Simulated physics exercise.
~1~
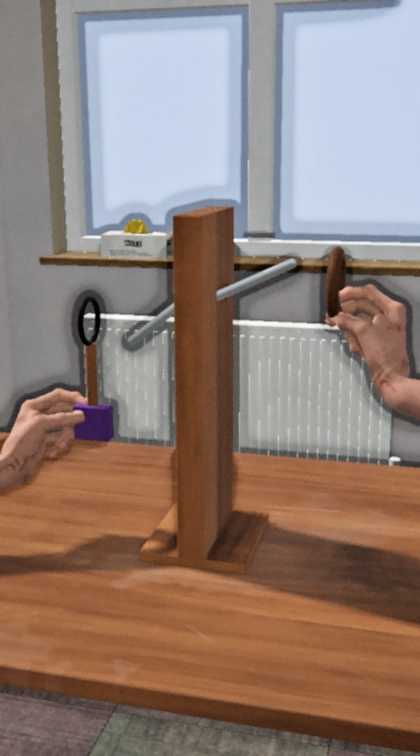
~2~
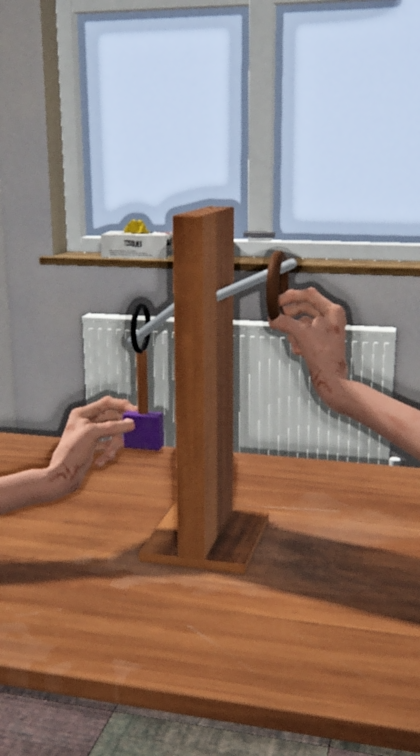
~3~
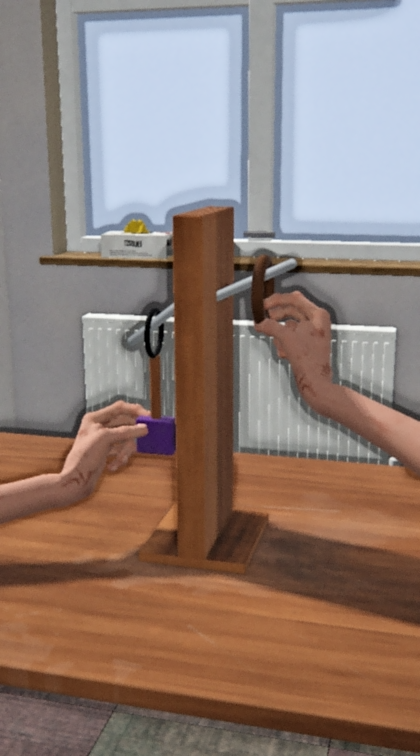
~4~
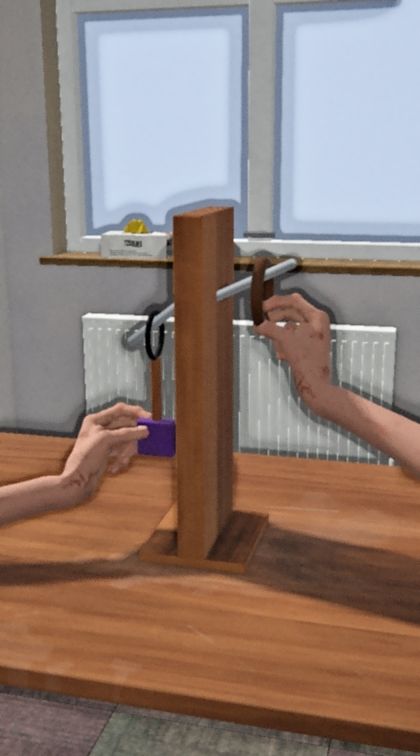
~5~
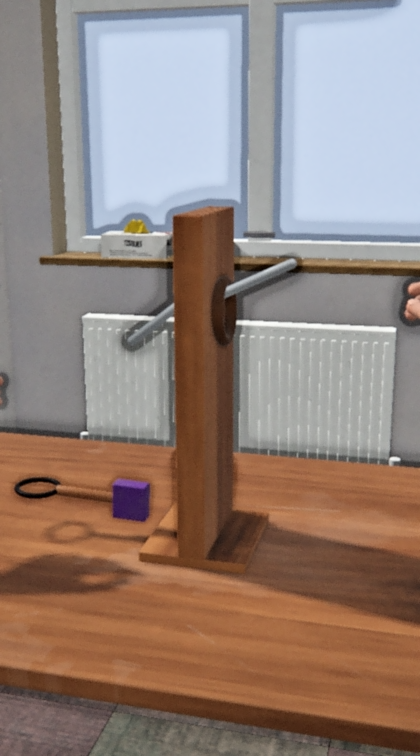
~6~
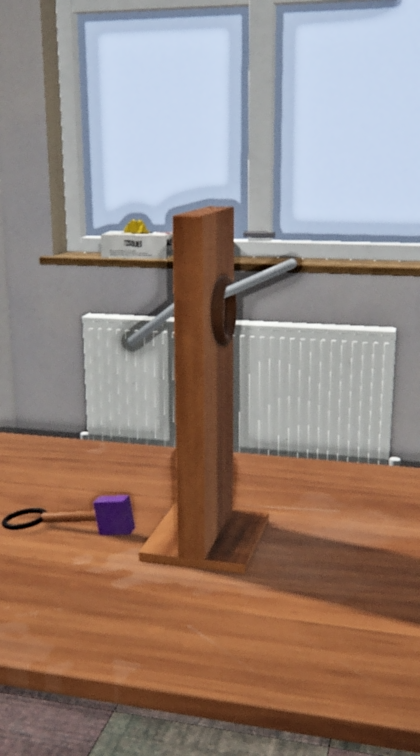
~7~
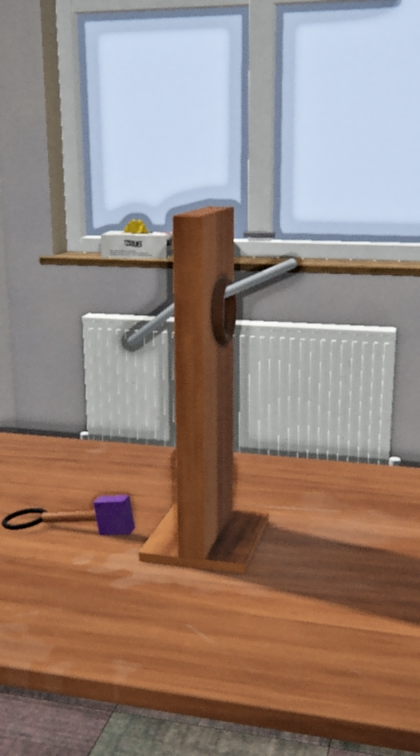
On a wooden table by a window, two hands bring a ringed purple brush and a brown ring to opposite ends of a stand's metal rod, then let go; the brush drops and lies on the table, while the brown ring stays hanging.
